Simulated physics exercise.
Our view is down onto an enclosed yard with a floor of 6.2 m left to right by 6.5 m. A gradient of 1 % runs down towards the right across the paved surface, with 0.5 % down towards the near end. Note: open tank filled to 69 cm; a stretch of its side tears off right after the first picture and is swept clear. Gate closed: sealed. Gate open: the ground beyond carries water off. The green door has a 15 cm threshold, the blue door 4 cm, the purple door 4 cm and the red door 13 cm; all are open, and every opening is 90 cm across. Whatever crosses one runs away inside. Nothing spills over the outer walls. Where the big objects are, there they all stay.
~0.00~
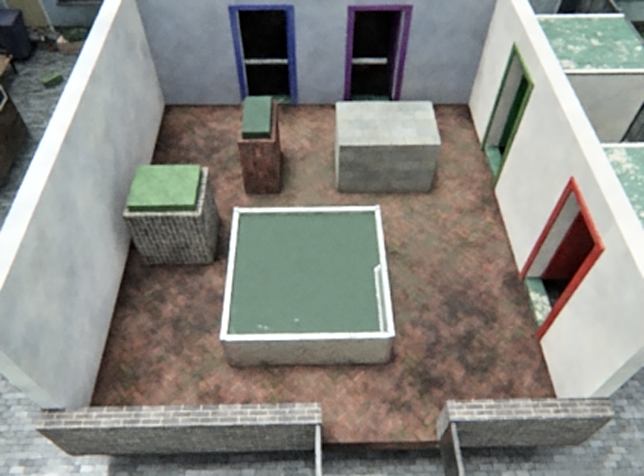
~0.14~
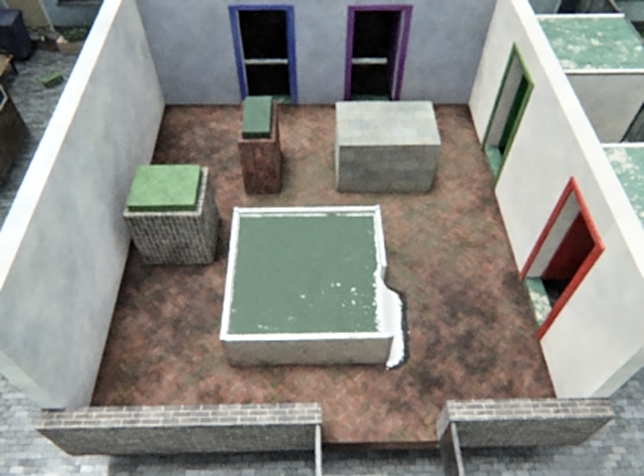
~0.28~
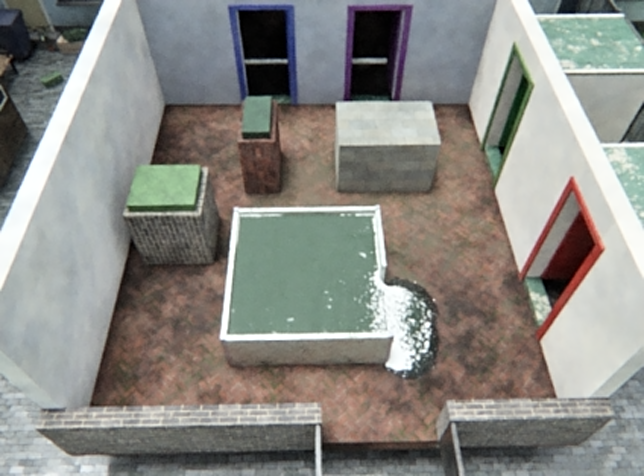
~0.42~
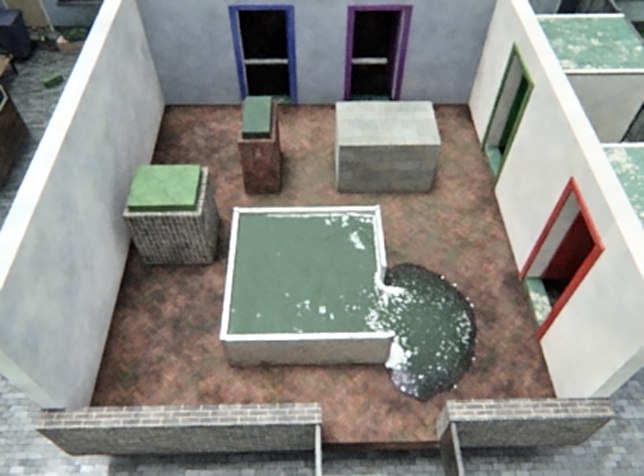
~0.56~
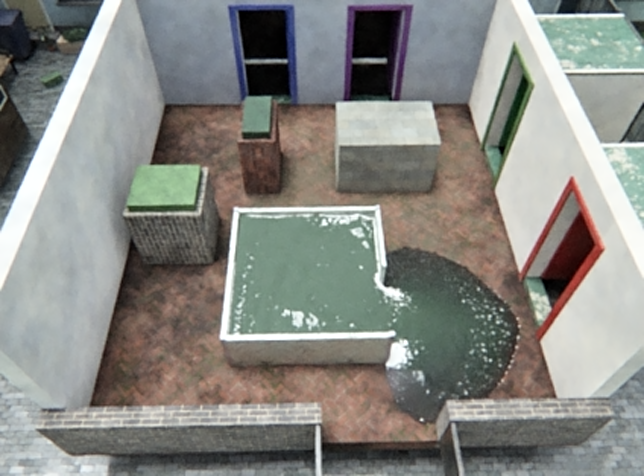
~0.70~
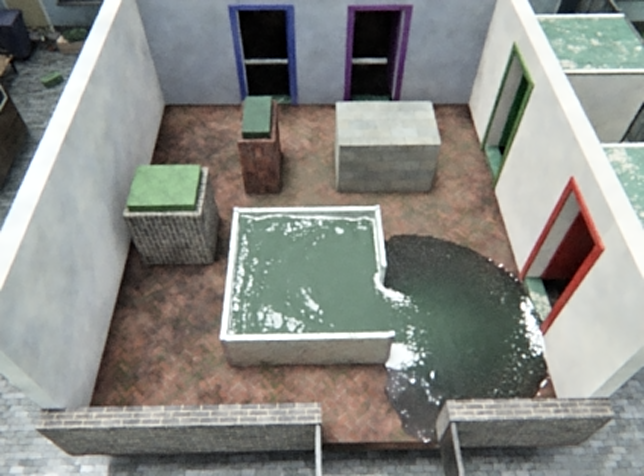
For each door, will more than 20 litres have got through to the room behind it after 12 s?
Outcome: The green door never tops the limit. The blue door never tops the limit. The purple door tops the limit. The red door tops the limit.
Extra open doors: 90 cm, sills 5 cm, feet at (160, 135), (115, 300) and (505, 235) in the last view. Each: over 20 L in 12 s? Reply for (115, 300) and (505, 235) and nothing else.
The first door falls short and the second gets there.
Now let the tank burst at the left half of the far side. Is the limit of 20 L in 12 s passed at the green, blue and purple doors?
Green: Within the limit; blue: Exceeding the limit; purple: Exceeding the limit.
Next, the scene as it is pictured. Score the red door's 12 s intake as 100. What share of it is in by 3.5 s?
By that time, around 75 per cent.
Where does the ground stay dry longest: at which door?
The blue door.
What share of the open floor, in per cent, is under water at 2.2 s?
Around 20 per cent.
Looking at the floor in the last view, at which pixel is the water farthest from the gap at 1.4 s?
At about (495, 211).
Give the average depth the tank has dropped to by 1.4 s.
I'd put the mean depth near 48 centimetres.
After 1.4 s water covers 20 % of the floor and is deepest (55 cm) near (542, 420); green door not reached, blue door not reached, purple door not reached, red door 29 cm at the sill, 75 L in.
After 2.2 s water covers 20 % of the floor and is deepest (40 cm) near (489, 369); green door 4 cm at the sill, 0 L in, blue door not reached, purple door not reached, red door 37 cm at the sill, 201 L in.
After 3.5 s water covers 40 % of the floor and is deepest (28 cm) near (555, 419); green door 7 cm at the sill, 0 L in, blue door not reached, purple door not reached, red door 27 cm at the sill, 351 L in.
After 7.0 s water covers 80 % of the floor and is deepest (17 cm) near (534, 344); green door 9 cm at the sill, 0 L in, blue door 3 cm at the sill, 0 L in, purple door 8 cm at the sill, 16 L in, red door 16 cm at the sill, 464 L in.
After 12.0 s water covers 100 % of the floor and is deepest (10 cm) near (542, 420); green door 10 cm at the sill, 1 L in, blue door 4 cm at the sill, 0 L in, purple door 6 cm at the sill, 56 L in, red door 10 cm at the sill, 473 L in.
